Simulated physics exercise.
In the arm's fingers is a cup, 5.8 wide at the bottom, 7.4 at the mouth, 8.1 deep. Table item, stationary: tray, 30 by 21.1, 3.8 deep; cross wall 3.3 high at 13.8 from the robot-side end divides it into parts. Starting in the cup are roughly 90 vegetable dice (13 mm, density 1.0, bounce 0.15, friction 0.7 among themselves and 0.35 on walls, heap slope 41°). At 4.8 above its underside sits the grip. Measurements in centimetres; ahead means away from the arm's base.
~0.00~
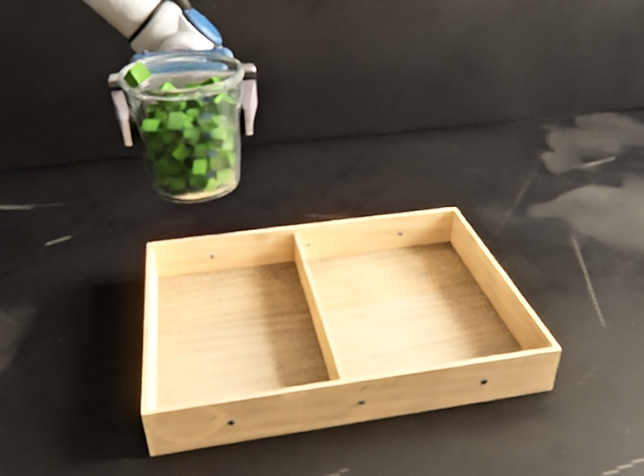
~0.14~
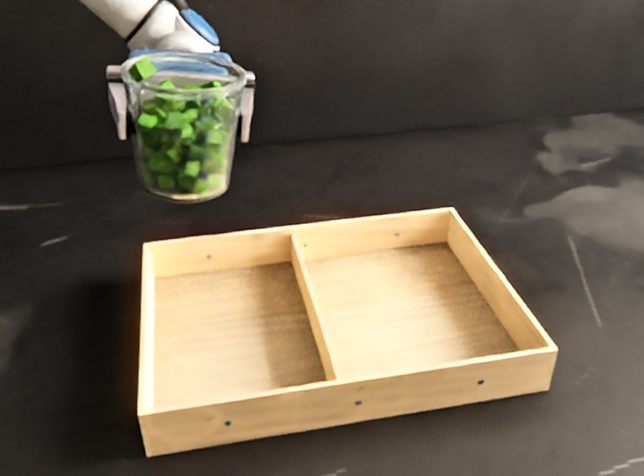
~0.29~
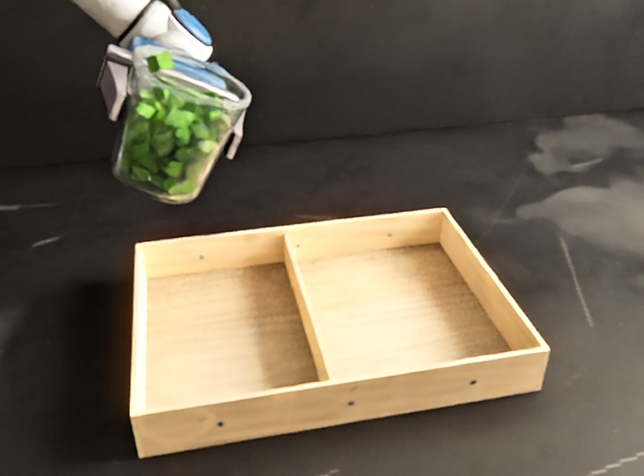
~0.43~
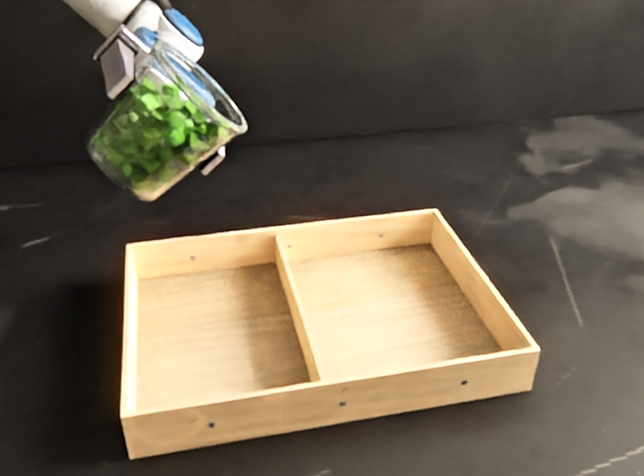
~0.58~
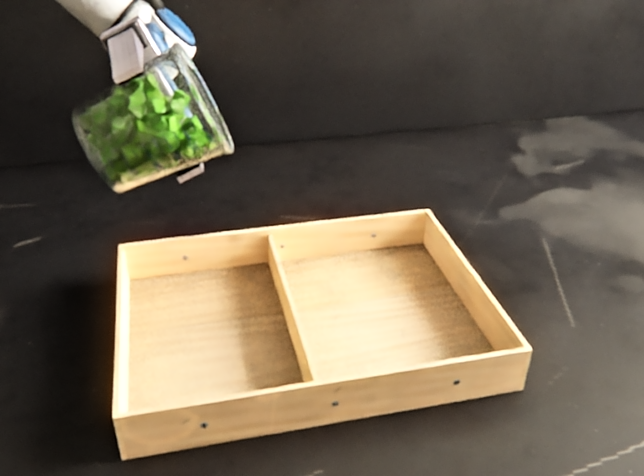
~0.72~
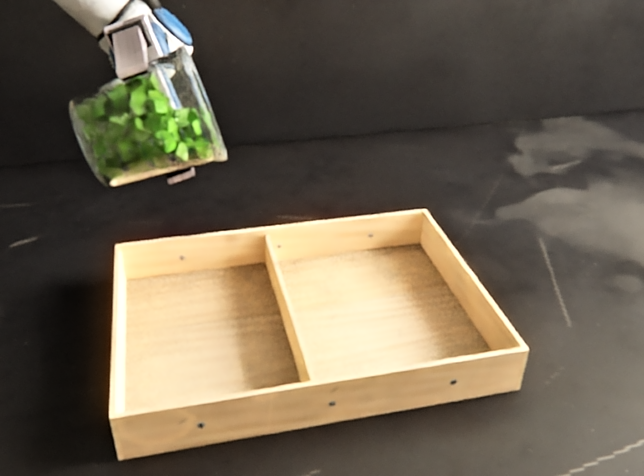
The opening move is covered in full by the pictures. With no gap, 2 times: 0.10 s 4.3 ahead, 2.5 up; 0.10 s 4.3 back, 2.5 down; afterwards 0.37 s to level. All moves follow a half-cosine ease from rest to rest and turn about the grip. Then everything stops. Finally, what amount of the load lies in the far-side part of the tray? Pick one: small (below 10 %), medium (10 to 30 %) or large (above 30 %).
Large.
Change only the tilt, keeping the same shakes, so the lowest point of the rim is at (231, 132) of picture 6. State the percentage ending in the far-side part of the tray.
That comes to some 75 percent.
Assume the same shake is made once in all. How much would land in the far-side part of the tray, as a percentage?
Roughly 95 percent.
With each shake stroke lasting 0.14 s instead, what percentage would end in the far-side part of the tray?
About 50 per cent in that case.
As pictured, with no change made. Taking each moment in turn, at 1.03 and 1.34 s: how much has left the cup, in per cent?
Readings in order: 100, 100.
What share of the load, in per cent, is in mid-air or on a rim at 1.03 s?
It amounts to roughly 5 in a hundred.
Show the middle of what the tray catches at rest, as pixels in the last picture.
Roughly at (387, 308) in the last picture.
By 1.03 s, tilted 74° forward, highest piece 21 above the table; 79 in the far-side part, 2 in the robot-side part, 1 in the cup, 4 in flight or on a rim.
By 1.34 s, tilted 27° forward, highest piece 2 above the table; 83 in the far-side part, 3 in the robot-side part.
By 1.69 s, level, highest piece 2 above the table; 83 in the far-side part, 3 in the robot-side part.
By 2.74 s, level, highest piece 2 above the table; 83 in the far-side part, 3 in the robot-side part.
Final count, 83 in the far-side part, 3 in the robot-side part. That is 97 % in the far-side part of the tray.
